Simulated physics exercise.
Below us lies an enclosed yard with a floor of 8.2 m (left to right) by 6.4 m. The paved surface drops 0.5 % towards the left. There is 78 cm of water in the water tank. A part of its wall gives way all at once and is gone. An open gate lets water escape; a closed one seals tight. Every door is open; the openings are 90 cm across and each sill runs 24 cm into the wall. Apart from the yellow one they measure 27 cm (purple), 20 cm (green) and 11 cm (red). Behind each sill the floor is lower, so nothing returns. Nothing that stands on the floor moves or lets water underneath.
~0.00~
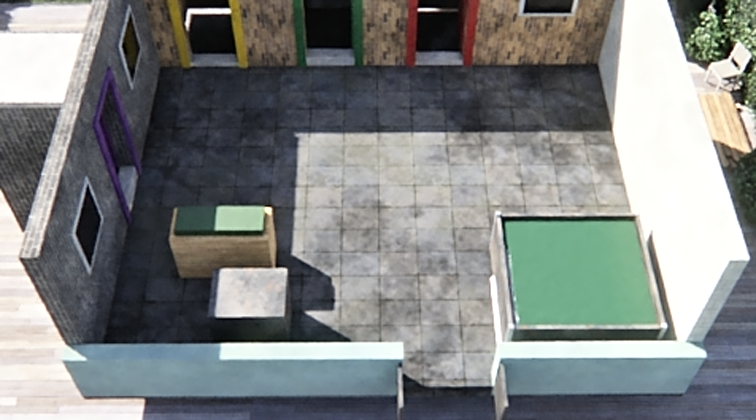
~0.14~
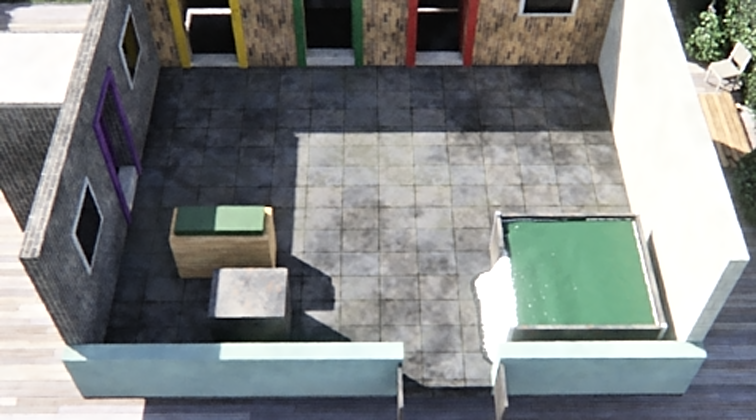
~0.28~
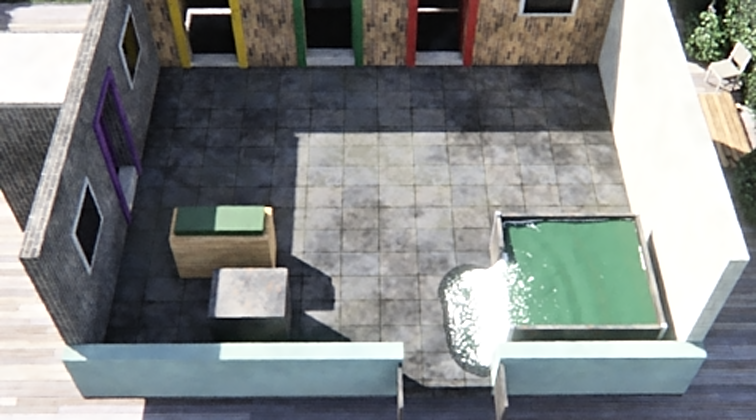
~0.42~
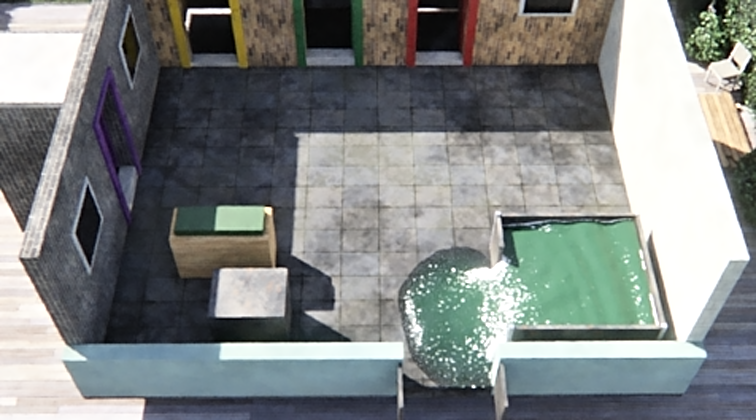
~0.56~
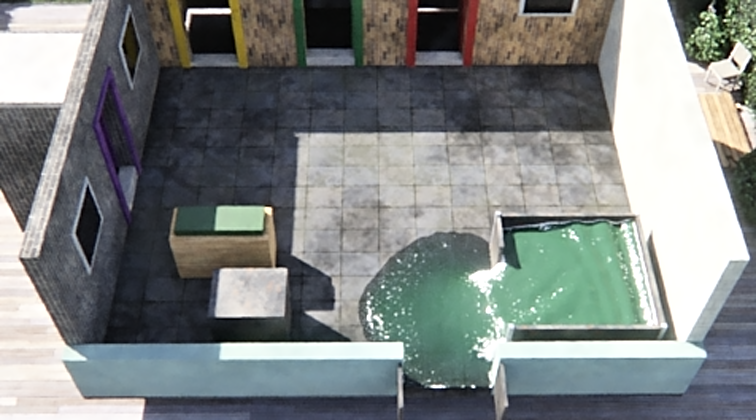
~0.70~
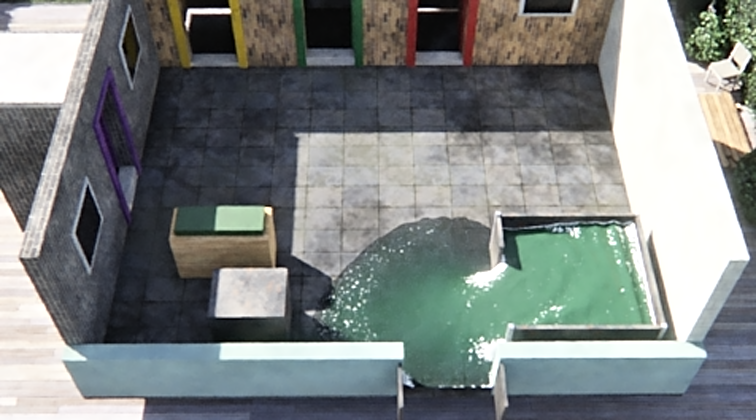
The video shows a walled yard with coloured doorways and a tank of green water at the right; water bursts from the tank's left side and spreads leftward across the paving in a widening, glinting pool.
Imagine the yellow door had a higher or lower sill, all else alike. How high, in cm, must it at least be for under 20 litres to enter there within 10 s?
Some 14 cm above the ground.
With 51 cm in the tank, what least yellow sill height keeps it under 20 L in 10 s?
Some 7.5 cm.
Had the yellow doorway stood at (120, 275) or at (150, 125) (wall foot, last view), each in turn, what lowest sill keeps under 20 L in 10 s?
Roughly 13.0 and 10.5 cm.
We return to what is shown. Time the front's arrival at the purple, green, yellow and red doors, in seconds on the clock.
Arrival: Purple 2.8 s, green 4.5 s, yellow 3.6 s, red 5.5 s.
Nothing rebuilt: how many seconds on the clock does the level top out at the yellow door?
Around 5.0 s.
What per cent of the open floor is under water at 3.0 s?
Near 40 per cent is wet.
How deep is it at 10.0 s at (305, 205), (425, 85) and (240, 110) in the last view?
Roughly 3, 5 and 9 cm, in turn.
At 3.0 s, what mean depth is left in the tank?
About 26 cm.
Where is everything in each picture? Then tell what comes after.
The first frame shows the water tank at (576, 271) is whole and still, 78 cm deep; the yellow door at (208, 25) is dry.
In the second frame, the front is at (476, 290), 0.3 m from the gap at (504, 305); 0.4 m2 of floor is wet, 78 cm left at the back.
In the third frame, the front is at (446, 303), 0.8 m from the gap at (503, 307); 1.2 m2 of floor is wet, 78 cm left at the back.
In the fourth frame, water pours out at (503, 309) and has run 1.4 m, to (407, 321); about 10 cm deep outside, 76 cm at the back.
In the fifth frame, water pours out at (503, 309) and has run 2.0 m, to (367, 324); about 8 cm deep outside, 68 cm at the back.
In the sixth frame, the front is at (322, 325), 2.7 m from the gap at (503, 309); 6.0 m2 of floor is wet, 66 cm left at the back; the yellow door at (208, 25), 7.3 m from the gap, is still 5.1 m from the nearest water.
After 1.4 s water covers 25 % of the floor, deepest (41 cm) near (301, 350); it has not reached the yellow door.
After 3.0 s water covers 40 % of the floor, deepest (38 cm) near (99, 374); it has not reached the yellow door.
After 10.0 s water covers 85 % of the floor, deepest (11 cm) near (141, 165); 10 cm at the yellow door, 84 litres in over its 9 cm sill.
At the yellow door as built, the water arrived by 3.7 s and peaked near 21 cm at 5.2 s.
Run again over the same 10 s with other heights there, 34 litres in over 12 cm, 10 litres over 16 cm. The limit of 20 litres is kept from about 14 cm up.
